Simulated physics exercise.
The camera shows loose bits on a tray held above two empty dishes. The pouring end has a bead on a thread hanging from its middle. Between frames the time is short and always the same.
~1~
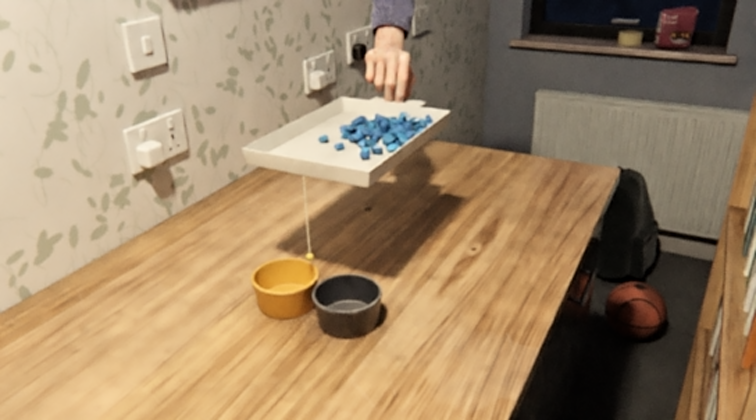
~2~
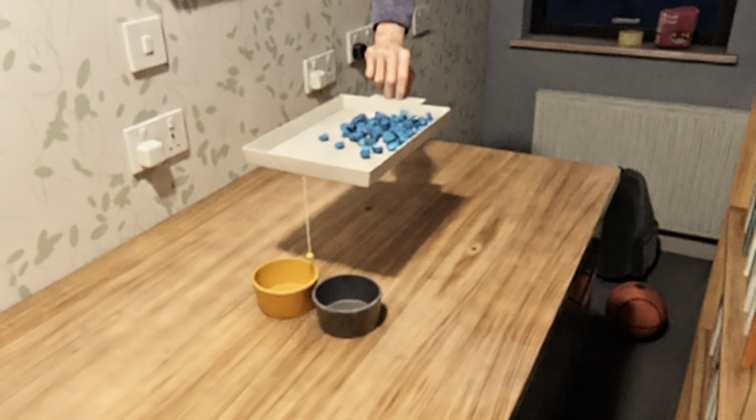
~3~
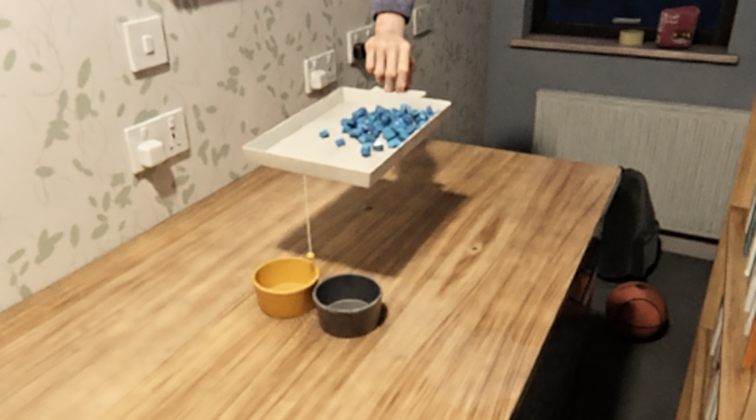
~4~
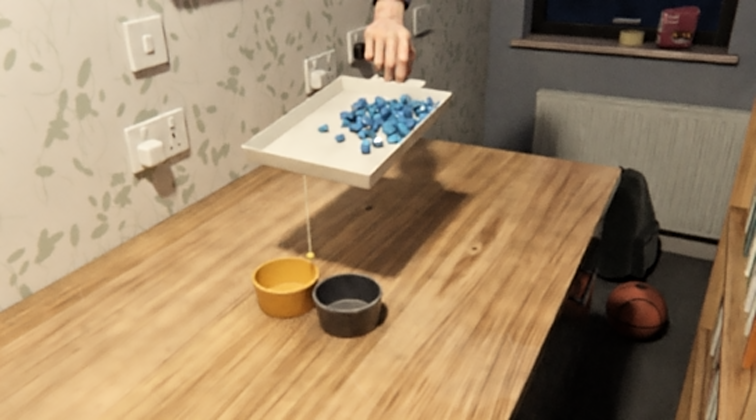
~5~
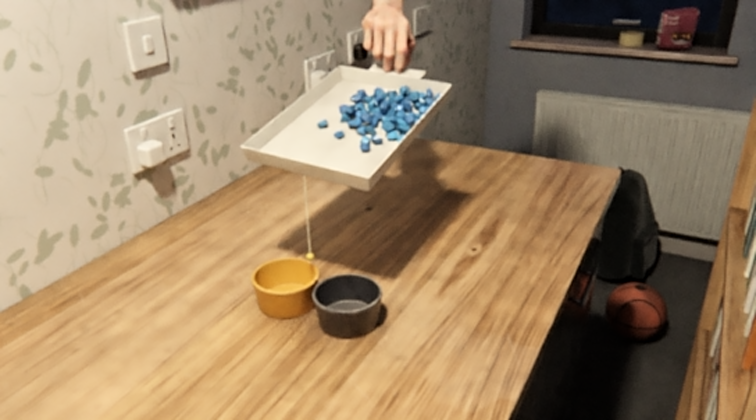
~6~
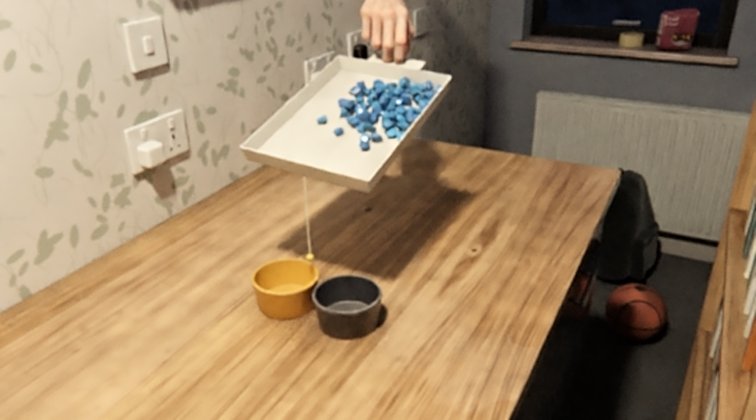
At the start, a hand holds a white tray of small blue stones nearly level above a yellow dish and a black dish on a wooden table. The hand then gradually raises the far end, tilting the tray toward the dishes, its near right corner lowest, while the stones stay bunched near the back.
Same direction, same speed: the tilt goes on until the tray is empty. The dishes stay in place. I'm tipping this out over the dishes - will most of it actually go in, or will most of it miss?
In the end the dishes save the greater share of it.
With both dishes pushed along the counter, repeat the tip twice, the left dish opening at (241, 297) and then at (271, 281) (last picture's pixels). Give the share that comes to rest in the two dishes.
Approximately 10 percent, followed by approximately 70 percent.
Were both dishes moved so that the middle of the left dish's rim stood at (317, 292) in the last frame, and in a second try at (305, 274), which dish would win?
First try, the dish to the left; second try, the dish to the right.
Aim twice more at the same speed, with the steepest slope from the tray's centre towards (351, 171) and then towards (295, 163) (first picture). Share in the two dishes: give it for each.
That comes to 70 per cent the first time and 30 per cent the second.
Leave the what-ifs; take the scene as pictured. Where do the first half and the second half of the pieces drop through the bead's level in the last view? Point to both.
(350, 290) first, (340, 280) later.
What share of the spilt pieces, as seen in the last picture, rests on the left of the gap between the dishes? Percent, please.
Estimate: Near 60 per cent.
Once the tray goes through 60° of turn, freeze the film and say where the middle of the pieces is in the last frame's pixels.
Near (352, 163).
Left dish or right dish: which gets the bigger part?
Observation: The greater share ends in the dish at the right.
Shortly afterwards, tray tipped steeply; all but a few on the tray; a little in the air.
Next, tray tipped right over; near half on the tray; near a third in the right dish; near a quarter outside both; only a few in the air.
Some moments later, tray tipped past a quarter turn; near two thirds in the right dish; a little in the left dish; near a quarter outside both.
In the end, tray tipped past a quarter turn; near two thirds in the right dish; a little in the left dish; near a quarter outside both.
